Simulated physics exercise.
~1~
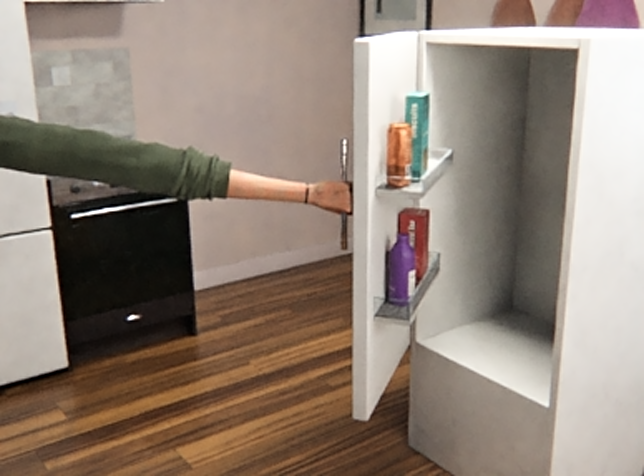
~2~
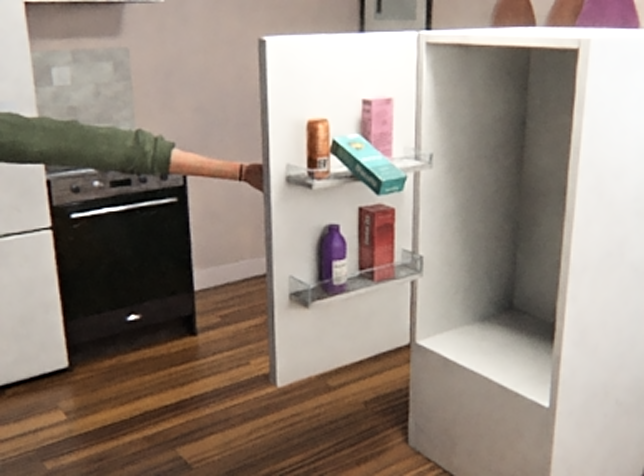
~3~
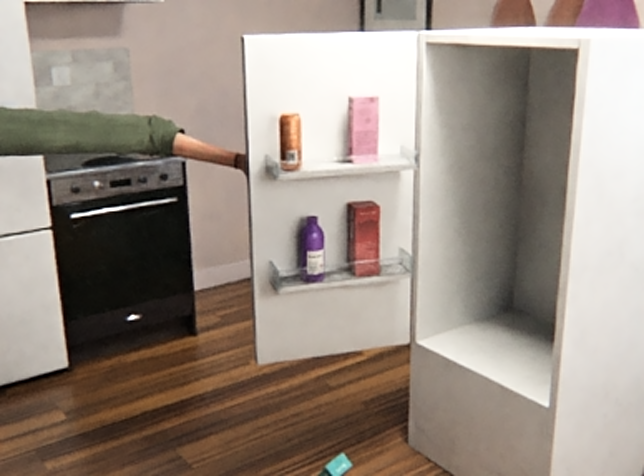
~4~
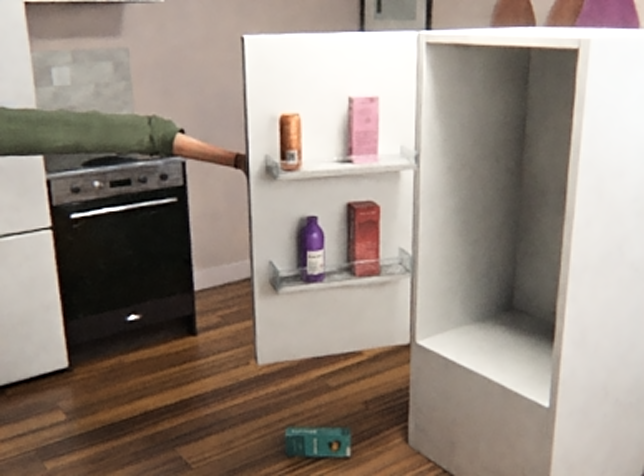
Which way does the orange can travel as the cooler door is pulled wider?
The orange can moves to the left, staying upright on its rack as the door swings.
